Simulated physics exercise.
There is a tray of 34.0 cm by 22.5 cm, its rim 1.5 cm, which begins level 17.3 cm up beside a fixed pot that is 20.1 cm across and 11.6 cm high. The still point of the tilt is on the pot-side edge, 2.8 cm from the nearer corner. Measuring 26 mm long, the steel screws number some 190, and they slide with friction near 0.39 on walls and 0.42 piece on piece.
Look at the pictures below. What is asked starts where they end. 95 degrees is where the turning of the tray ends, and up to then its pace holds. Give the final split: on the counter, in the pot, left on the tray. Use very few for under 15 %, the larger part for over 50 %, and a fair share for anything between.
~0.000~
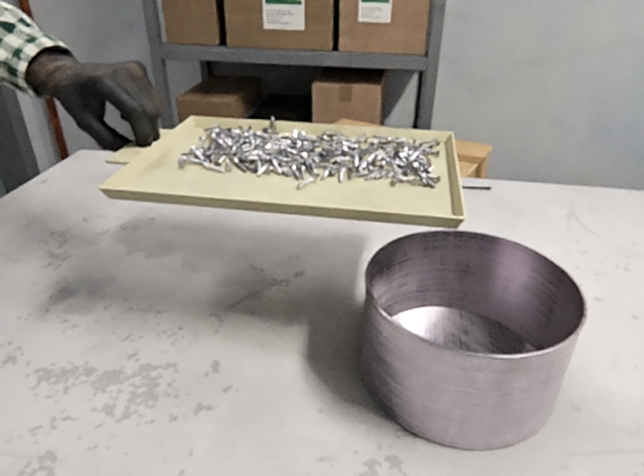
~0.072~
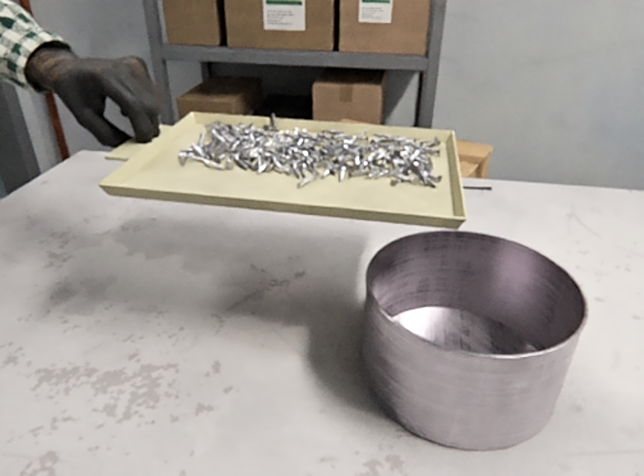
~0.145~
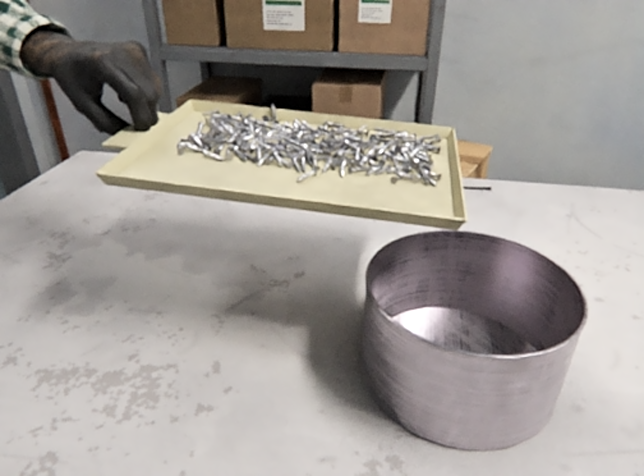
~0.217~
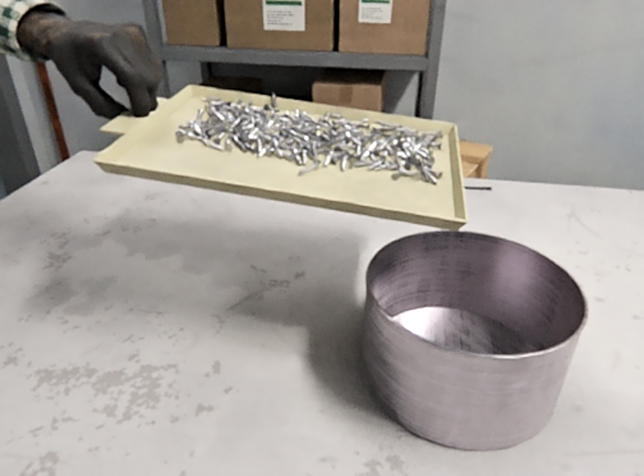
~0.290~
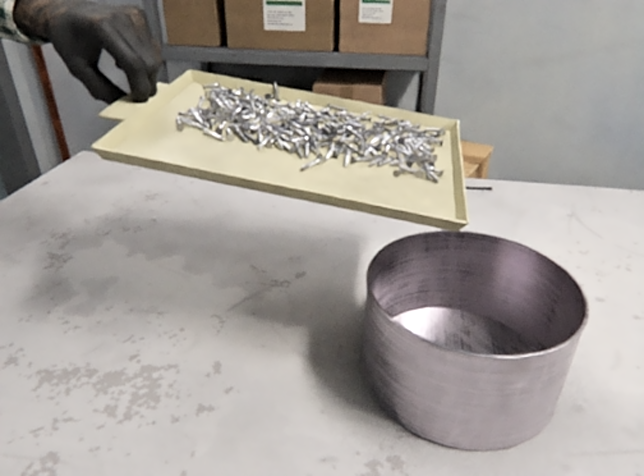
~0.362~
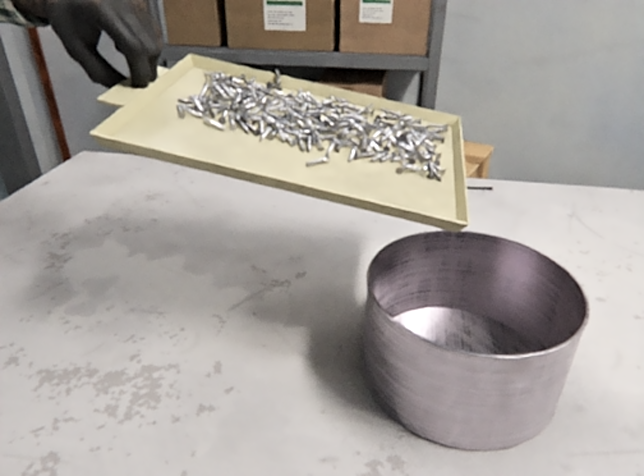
Counter: Very few, pot: The larger part, left on the tray: Very few.
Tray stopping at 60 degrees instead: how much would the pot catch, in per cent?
I'd say close to 80 percent.
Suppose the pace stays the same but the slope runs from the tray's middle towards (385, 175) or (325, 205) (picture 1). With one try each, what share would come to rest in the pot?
Estimate: Some 25 % and some 70 % respectively.
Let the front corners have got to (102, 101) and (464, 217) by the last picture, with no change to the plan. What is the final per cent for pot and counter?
Per cent by place - pot 50, counter 50.
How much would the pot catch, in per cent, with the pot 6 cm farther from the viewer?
In that case about 95 percent would end up there.
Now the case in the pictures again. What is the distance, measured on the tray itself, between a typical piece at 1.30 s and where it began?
About 20 cm.
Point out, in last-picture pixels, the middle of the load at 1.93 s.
Approximately (473, 364) in the last picture.
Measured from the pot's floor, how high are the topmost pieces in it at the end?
I'd put it at close to 2.0 centimetres.
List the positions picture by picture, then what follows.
In the first frame, tray tilt 0 degrees, front corners at (106, 185) and (459, 214); middle of the pieces at (312, 154); pot at (471, 281).
In the second frame, tray tilt 1 degrees, front corners at (106, 182) and (459, 215); middle of the pieces at (312, 152).
In the third frame, tray tilt 3 degrees, front corners at (104, 171) and (460, 216), lowest corner right front; middle of the pieces at (312, 145).
In the fourth frame, tray tilt 6 degrees, front corners at (102, 158) and (460, 217), lowest corner right front; middle of the pieces at (313, 138).
In the fifth frame, tray tilt 9 degrees, front corners at (101, 145) and (461, 218), lowest corner right front; middle of the pieces at (315, 130).
In the sixth frame, tray tilt 12 degrees, front corners at (100, 131) and (462, 219), lowest corner right front; middle of the pieces at (317, 122); pot at (473, 282). The tray's pace is about 40 degrees a second.
After 1.30 s, tilt 50 degrees; the tray holds 80 %, the pot 10 %.
After 1.93 s, tilt 76 degrees; the tray holds 10 %, the pot 85 %.
After 2.61 s, tilt 95 degrees; the tray holds 0 %, the pot 100 %.
At rest (2.9 s), counter 0 %, pot 100 %, tray 0 %.
